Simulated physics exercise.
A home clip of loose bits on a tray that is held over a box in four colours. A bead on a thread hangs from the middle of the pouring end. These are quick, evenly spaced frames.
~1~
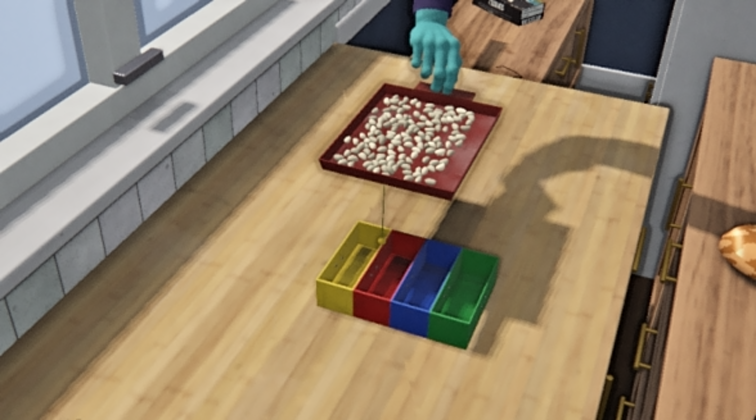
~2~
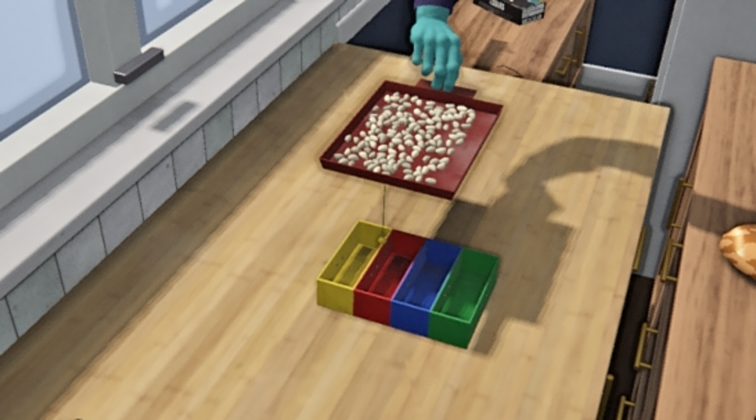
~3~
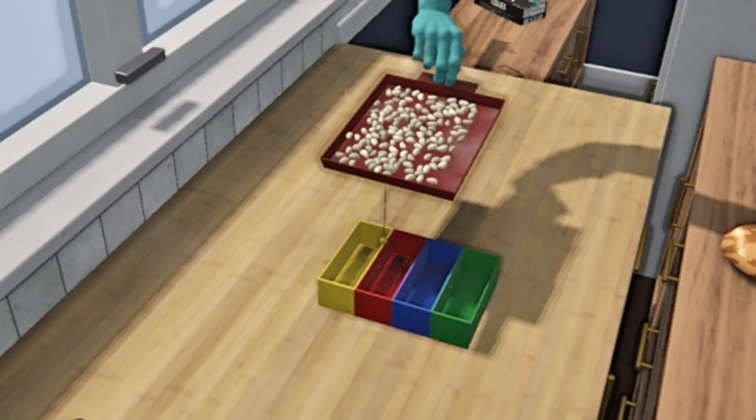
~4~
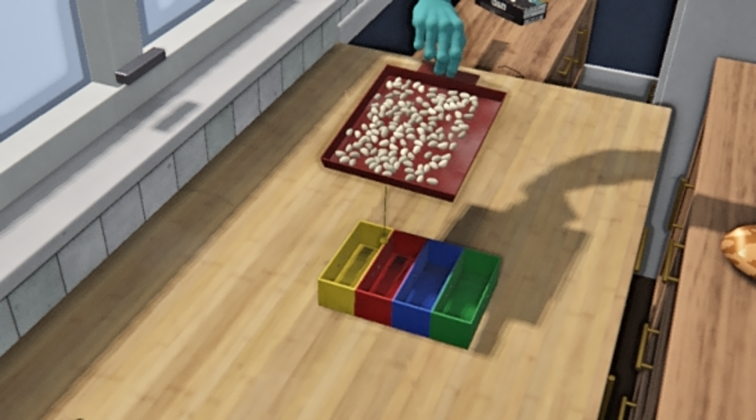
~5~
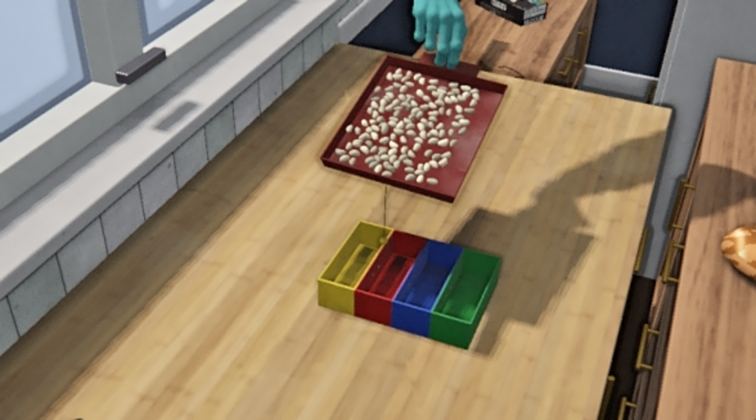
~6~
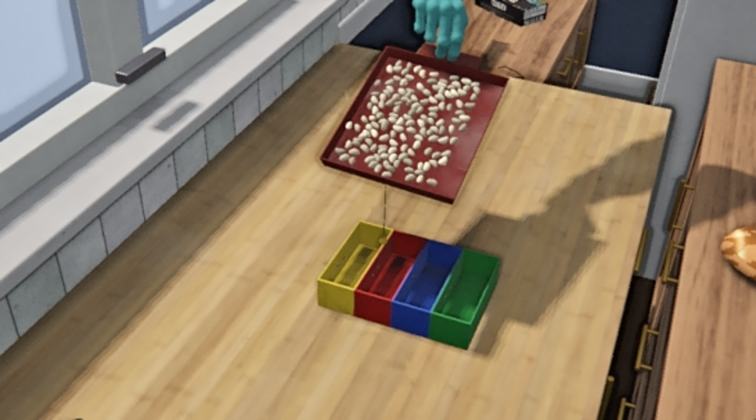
In the video, a teal hand holds a red tray of white beans above a box with yellow, red, blue and green cells, then gradually tilts the tray so its near edge slopes lowest at the right corner.
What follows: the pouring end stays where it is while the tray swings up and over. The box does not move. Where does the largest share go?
It favours the blue compartment.
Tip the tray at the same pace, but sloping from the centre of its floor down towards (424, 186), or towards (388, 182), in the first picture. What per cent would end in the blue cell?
The first gives 70 %, the second 10 %.
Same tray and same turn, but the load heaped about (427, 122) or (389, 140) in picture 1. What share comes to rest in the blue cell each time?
Roughly 40 per cent, and 30 per cent.
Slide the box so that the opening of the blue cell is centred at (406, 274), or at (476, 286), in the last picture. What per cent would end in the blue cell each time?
Near 30 % and 0 %.
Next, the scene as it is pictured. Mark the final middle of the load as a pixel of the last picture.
At about (405, 306).
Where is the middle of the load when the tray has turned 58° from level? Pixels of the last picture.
Near (405, 162).
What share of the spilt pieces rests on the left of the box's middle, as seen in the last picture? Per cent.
Close to 90 per cent.
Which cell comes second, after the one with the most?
It is red.
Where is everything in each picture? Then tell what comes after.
Corners of the pouring end near (322, 158) and (452, 189), level; middle of the load near (405, 136), white beans; bead on its thread near (382, 241); yellow cell near (335, 295); red cell near (372, 306); blue cell near (409, 317); green cell near (448, 328), in the first frame.
Corners of the pouring end near (323, 157) and (452, 189), level; middle of the load near (405, 134), in the second frame.
Corners of the pouring end near (324, 157) and (453, 190), tipped barely, lowest at the right corner; middle of the load near (407, 131), in the third frame.
Corners of the pouring end near (324, 157) and (453, 192), tipped a little, lowest at the right corner; middle of the load near (407, 126), in the fourth frame.
Corners of the pouring end near (324, 157) and (453, 194), tipped a little, lowest at the right corner; middle of the load near (407, 122), in the fifth frame.
Corners of the pouring end near (323, 157) and (453, 196), tipped clearly, lowest at the right corner; middle of the load near (407, 118); yellow cell near (336, 295); red cell near (373, 306); blue cell near (411, 317); green cell near (450, 329), in the sixth frame.
Shortly afterwards, tray tipped steeply; all but a few on the tray; only a few falling or outside the box.
Next, tray tipped right over; all but a few on the tray; only a few in the green cell; only a few in the blue cell; only a few in the red cell; only a few falling or outside the box.
Some moments later, tray tipped past a quarter turn; near a third in the blue cell; near a quarter in the red cell; a little in the yellow cell; a little in the green cell; a little falling or outside the box.
In the end, tray tipped past a quarter turn; near a third in the blue cell; near a quarter in the red cell; a little in the yellow cell; a little in the green cell; a little outside the box.
